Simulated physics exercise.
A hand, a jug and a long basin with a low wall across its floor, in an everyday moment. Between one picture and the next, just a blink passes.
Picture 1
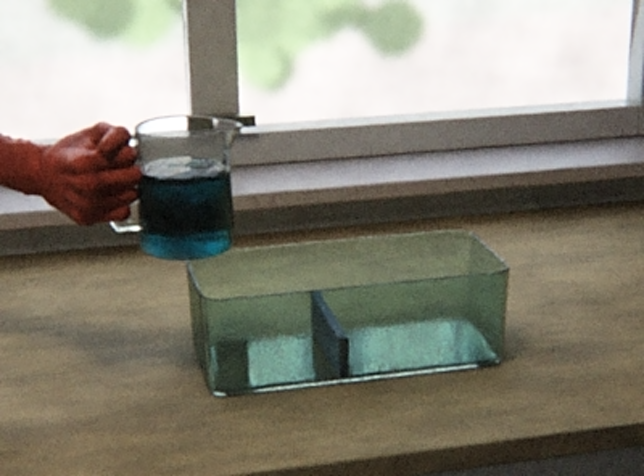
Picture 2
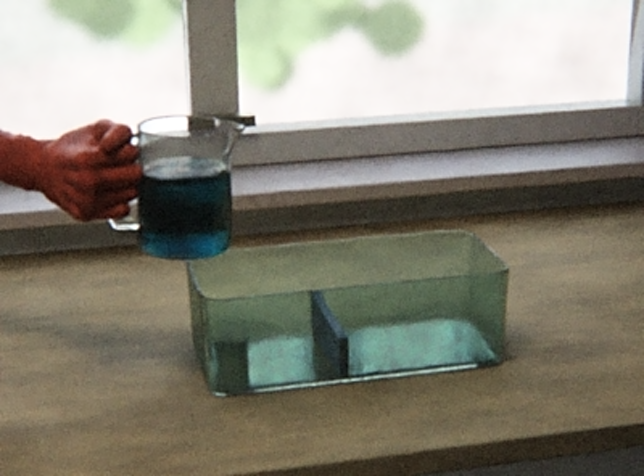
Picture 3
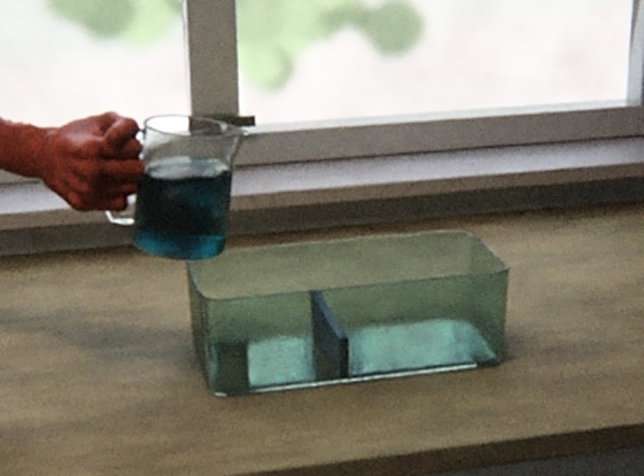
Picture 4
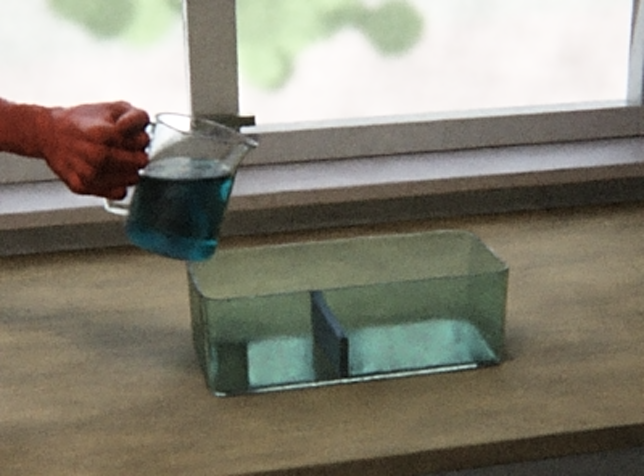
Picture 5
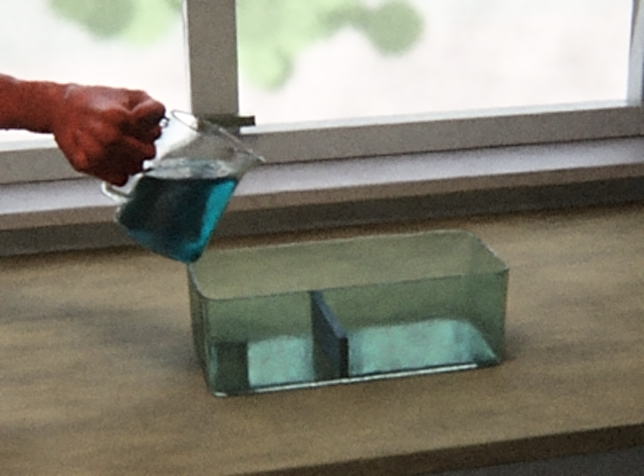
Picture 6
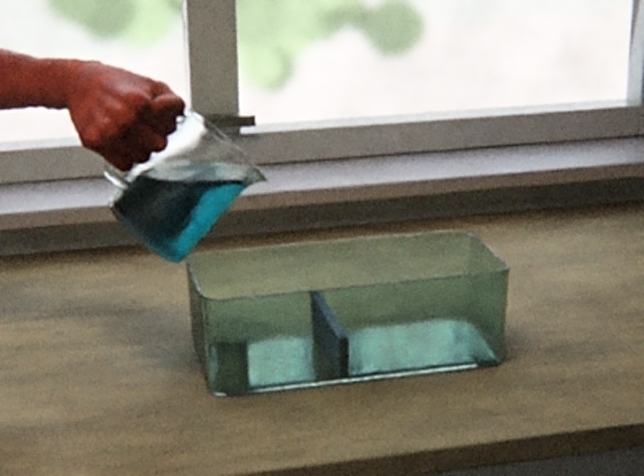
A hand tilts a glass jug of blue liquid rightward above a long, divided basin.
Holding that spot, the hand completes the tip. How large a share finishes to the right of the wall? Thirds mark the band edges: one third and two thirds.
I would say less than a third ends up on that side.
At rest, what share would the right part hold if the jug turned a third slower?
Around 5 percent ends up there.
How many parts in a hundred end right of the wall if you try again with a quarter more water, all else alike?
Best guess: Around 10 %.
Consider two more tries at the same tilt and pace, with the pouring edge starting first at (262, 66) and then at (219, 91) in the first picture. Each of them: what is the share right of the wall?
Near 80 per cent for the first start, near 5 per cent for the second.
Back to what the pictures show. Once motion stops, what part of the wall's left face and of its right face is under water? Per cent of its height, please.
It settles around 60 on the left side and around 0 on the right side.
A moment on, the jug is tipped on its side and 74 per cent is still to pour, 10 is left of the wall and 0 right of it.
Next, the jug is tipped on its side and 32 per cent is still to pour, 54 is left of the wall and 0 right of it.
Then the jug is tipped on its side and 12 per cent is still to pour, 78 is left of the wall and 2 right of it.
Later the jug is tipped on its side and 4 per cent is still to pour, 88 is left of the wall and 3 right of it.
In the end 93 per cent lies left of the wall, 4 right of it and 3 outside.
